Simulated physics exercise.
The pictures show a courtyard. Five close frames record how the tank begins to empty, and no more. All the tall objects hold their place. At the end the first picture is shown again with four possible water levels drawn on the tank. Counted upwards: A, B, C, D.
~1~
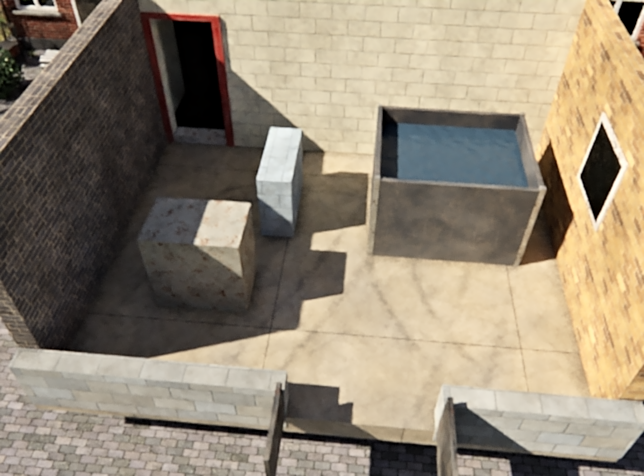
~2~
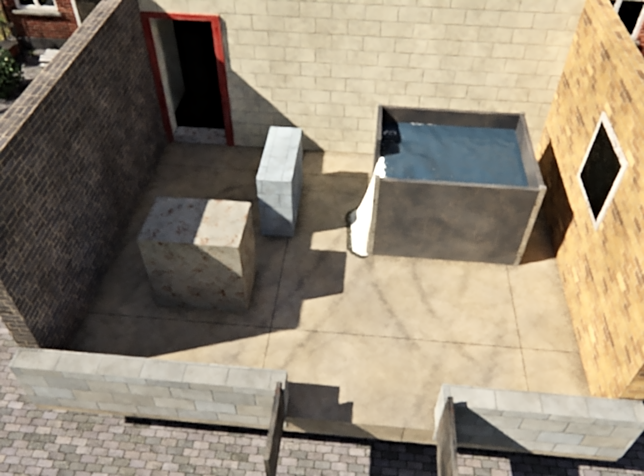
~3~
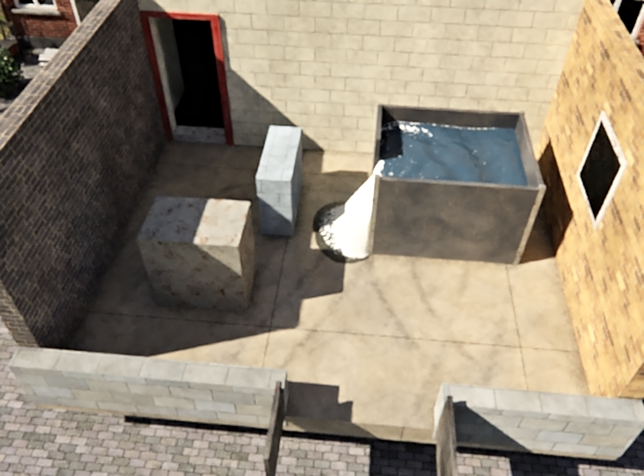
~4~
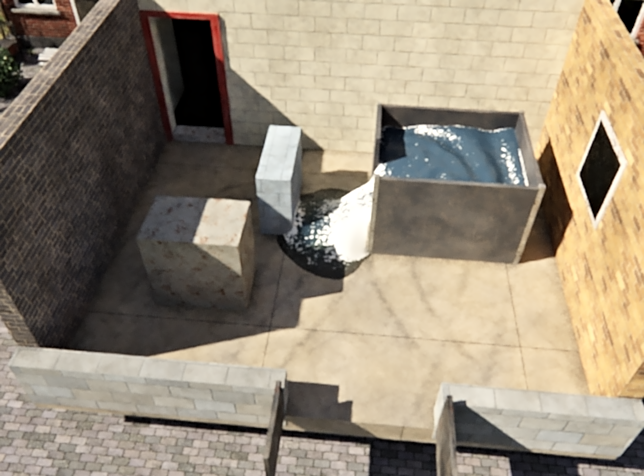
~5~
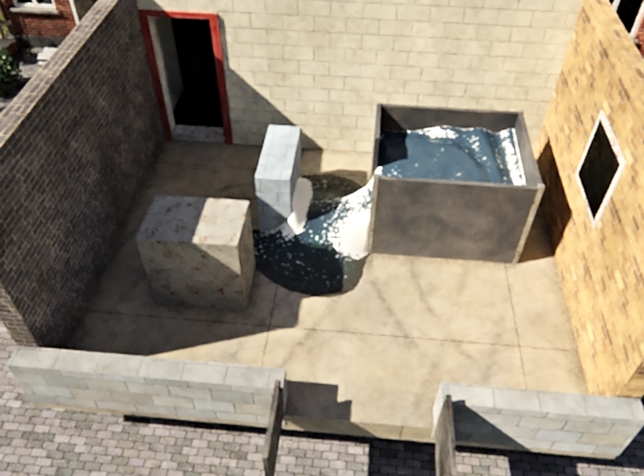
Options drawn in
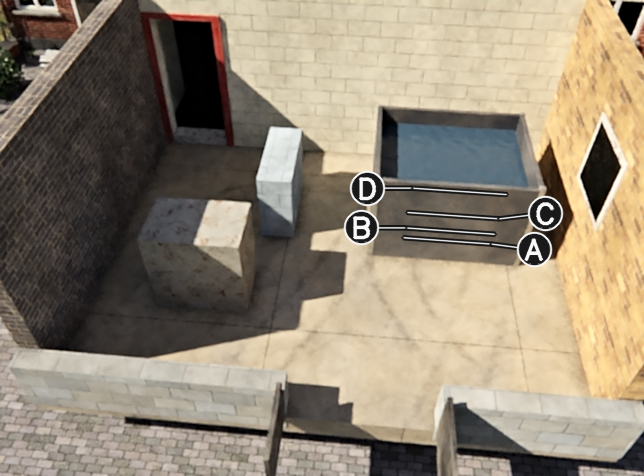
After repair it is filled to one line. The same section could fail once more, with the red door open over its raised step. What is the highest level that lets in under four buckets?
Use mark C.
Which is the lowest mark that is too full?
D it is.
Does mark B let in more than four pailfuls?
No, that is safe.
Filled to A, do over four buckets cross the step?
No, not at all.
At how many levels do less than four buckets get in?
Three of the four.
In white, A at (447, 240); B at (449, 231); C at (453, 215); D at (458, 191); from the bottom up A, B, C, D.
With A, nothing gets over.
With B, nothing gets over.
With C, a bucket or two gets in.
With D, about 12 bucketfuls get in.
